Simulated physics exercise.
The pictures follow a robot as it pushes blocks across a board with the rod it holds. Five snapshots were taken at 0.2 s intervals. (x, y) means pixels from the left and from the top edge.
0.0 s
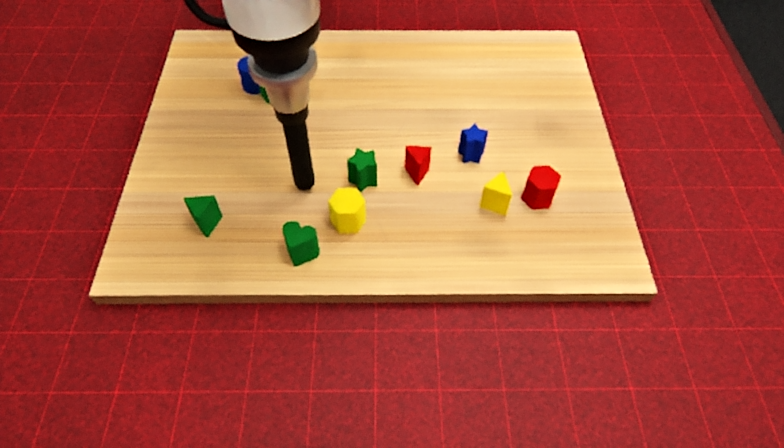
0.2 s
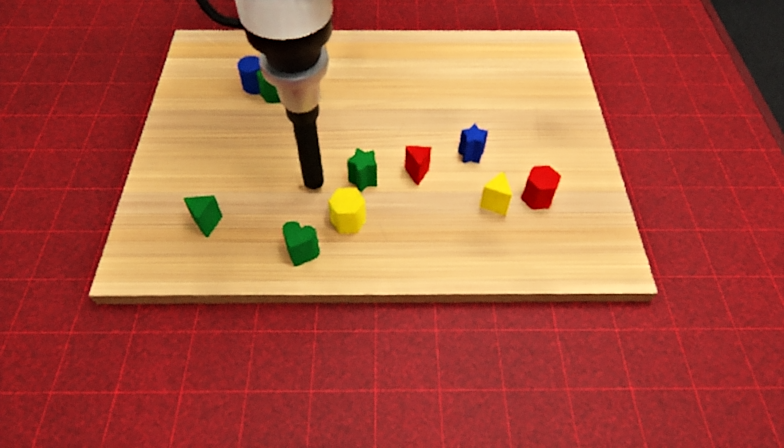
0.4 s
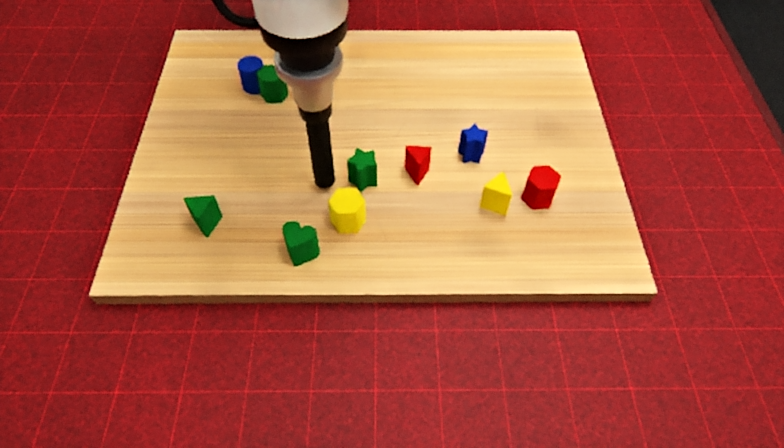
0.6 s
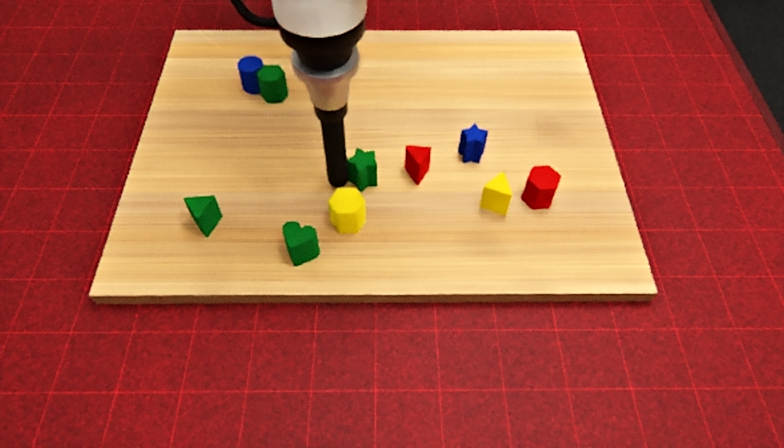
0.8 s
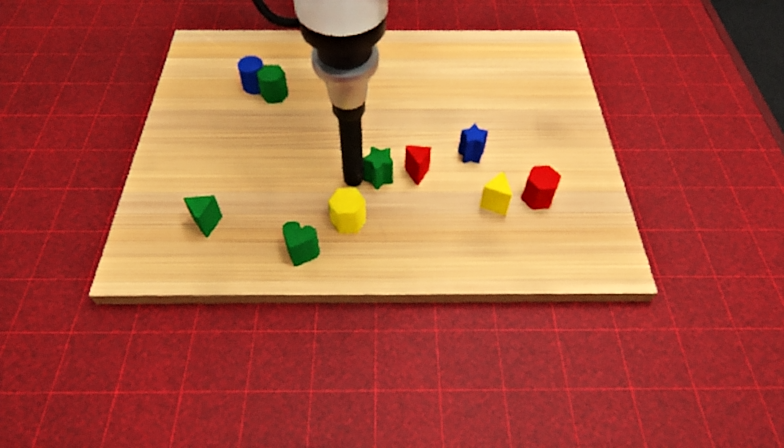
A black rod hanging from a robotic arm moves slowly rightward above a pale wooden board on a red gridded surface, seen from a fixed, raised viewpoint. Green and blue blocks sit at the upper left, a green triangle and heart lower left, a yellow hexagon and green star near the middle, and red, blue and yellow blocks rightward. The rod reaches the green star and pushes it slightly right, toward the red triangle.
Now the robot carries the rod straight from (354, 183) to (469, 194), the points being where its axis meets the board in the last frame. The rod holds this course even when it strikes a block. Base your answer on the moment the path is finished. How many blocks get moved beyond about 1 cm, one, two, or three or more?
My forecast: 2.
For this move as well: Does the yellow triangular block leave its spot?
My answer is no.
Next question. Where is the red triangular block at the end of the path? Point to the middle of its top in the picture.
Pixel (442, 139).
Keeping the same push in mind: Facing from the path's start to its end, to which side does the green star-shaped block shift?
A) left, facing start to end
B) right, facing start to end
Correct choice: A.
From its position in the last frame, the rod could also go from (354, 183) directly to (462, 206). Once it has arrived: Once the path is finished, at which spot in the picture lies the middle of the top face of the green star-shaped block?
Somewhere near (407, 153).
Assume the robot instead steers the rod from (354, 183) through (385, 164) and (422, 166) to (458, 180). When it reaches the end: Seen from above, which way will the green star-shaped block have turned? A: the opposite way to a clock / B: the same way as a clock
Answer: B.
On the path given first. One third of the way, rod at (392, 182); green star-shaped block at (412, 151), turned 40° anticlockwise; red triangular block at (435, 145).
Two thirds of the way, rod at (431, 185); green star-shaped block at (424, 149), turned 105° anticlockwise; red triangular block at (442, 139).
At the end, rod at (470, 190); green star-shaped block at (424, 149), turned 105° anticlockwise; red triangular block at (442, 139); yellow triangular block in place.
